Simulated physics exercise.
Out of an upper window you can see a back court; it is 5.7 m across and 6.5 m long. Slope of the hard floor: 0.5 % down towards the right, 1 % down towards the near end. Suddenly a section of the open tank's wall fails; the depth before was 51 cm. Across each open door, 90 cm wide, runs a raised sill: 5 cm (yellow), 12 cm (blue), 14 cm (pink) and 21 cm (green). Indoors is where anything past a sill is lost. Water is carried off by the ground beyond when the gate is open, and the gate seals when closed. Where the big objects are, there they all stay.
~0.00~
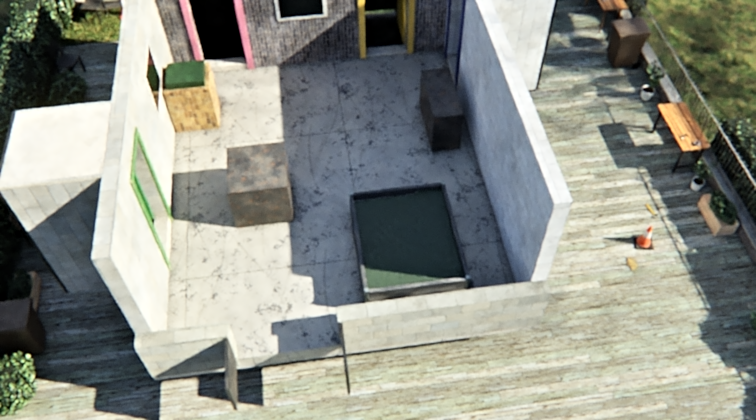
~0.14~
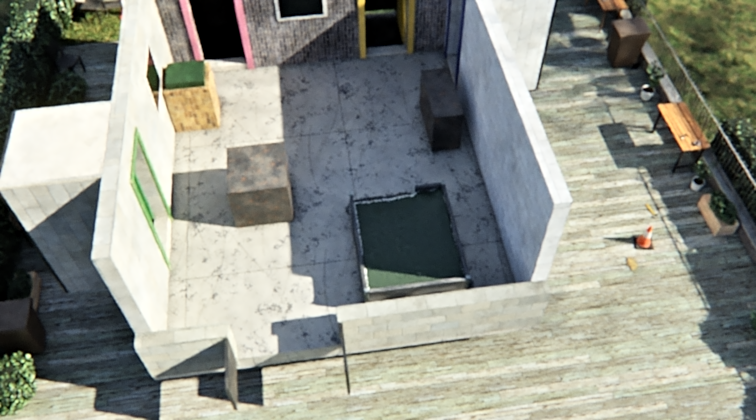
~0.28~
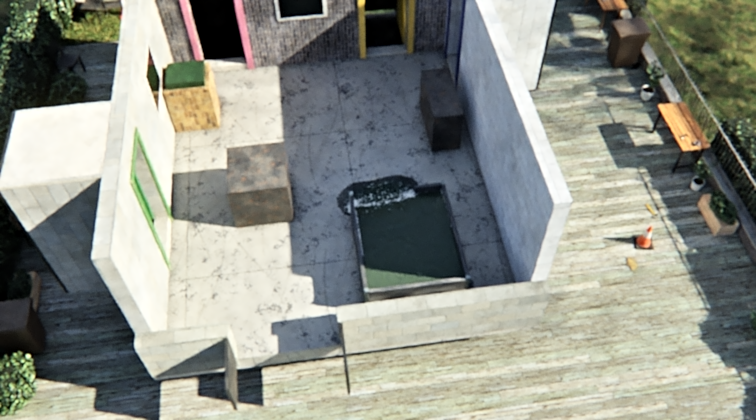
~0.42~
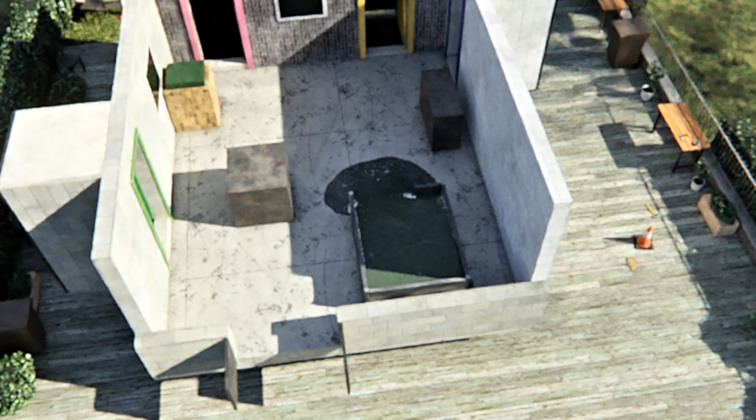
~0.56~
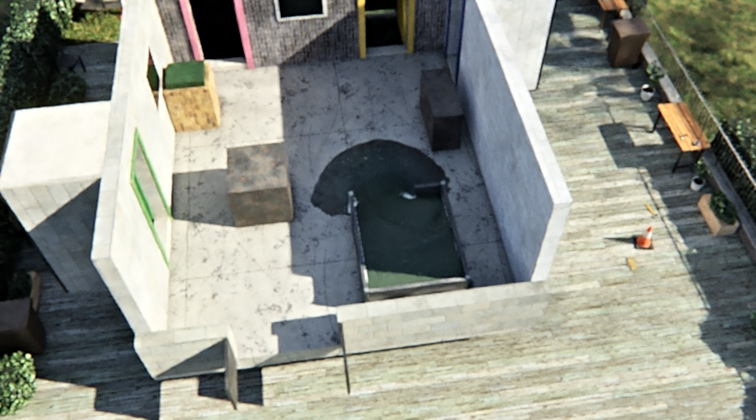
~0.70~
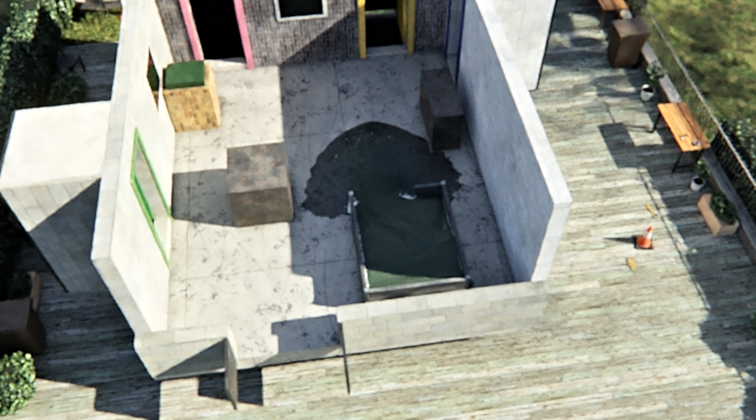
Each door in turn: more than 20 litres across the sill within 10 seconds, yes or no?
Answers: Yellow door, yes; blue door, no; pink door, no; green door, no.
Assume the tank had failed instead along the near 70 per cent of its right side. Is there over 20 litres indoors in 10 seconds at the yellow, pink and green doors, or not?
So yellow stays lower, pink stays lower, green stays lower.
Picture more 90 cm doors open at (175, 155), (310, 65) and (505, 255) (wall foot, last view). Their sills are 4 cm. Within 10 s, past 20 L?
In that order: Below, past it, not over.
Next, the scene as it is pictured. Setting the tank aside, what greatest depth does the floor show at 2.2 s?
It tops out at some 21 cm.
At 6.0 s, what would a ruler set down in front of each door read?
Depths in cm: Yellow 8, blue 6, pink 10, green 1.
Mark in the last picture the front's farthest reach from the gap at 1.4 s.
Somewhere around (357, 62).
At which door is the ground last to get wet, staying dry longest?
Door: Green.
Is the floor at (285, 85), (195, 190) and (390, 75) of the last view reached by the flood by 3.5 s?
Respectively: Got hit, was missed, got hit.
After 1.4 s water covers 30 % of the floor and is deepest (28 cm) near (375, 208); yellow door not reached, blue door not reached, pink door not reached, green door not reached.
After 2.2 s water covers 45 % of the floor and is deepest (21 cm) near (375, 208); yellow door 12 cm at the sill, 9 L in, blue door not reached, pink door not reached, green door not reached.
After 3.5 s water covers 50 % of the floor and is deepest (18 cm) near (178, 80); yellow door 15 cm at the sill, 85 L in, blue door 6 cm at the sill, 0 L in, pink door 13 cm at the sill, 0 L in, green door not reached.
After 6.0 s water covers 60 % of the floor and is deepest (12 cm) near (186, 103); yellow door 8 cm at the sill, 142 L in, blue door 6 cm at the sill, 0 L in, pink door 10 cm at the sill, 0 L in, green door 1 cm at the sill, 0 L in.
After 10.0 s water covers 85 % of the floor and is deepest (8 cm) near (411, 144); yellow door 5 cm at the sill, 158 L in, blue door 7 cm at the sill, 0 L in, pink door 3 cm at the sill, 0 L in, green door 3 cm at the sill, 0 L in.
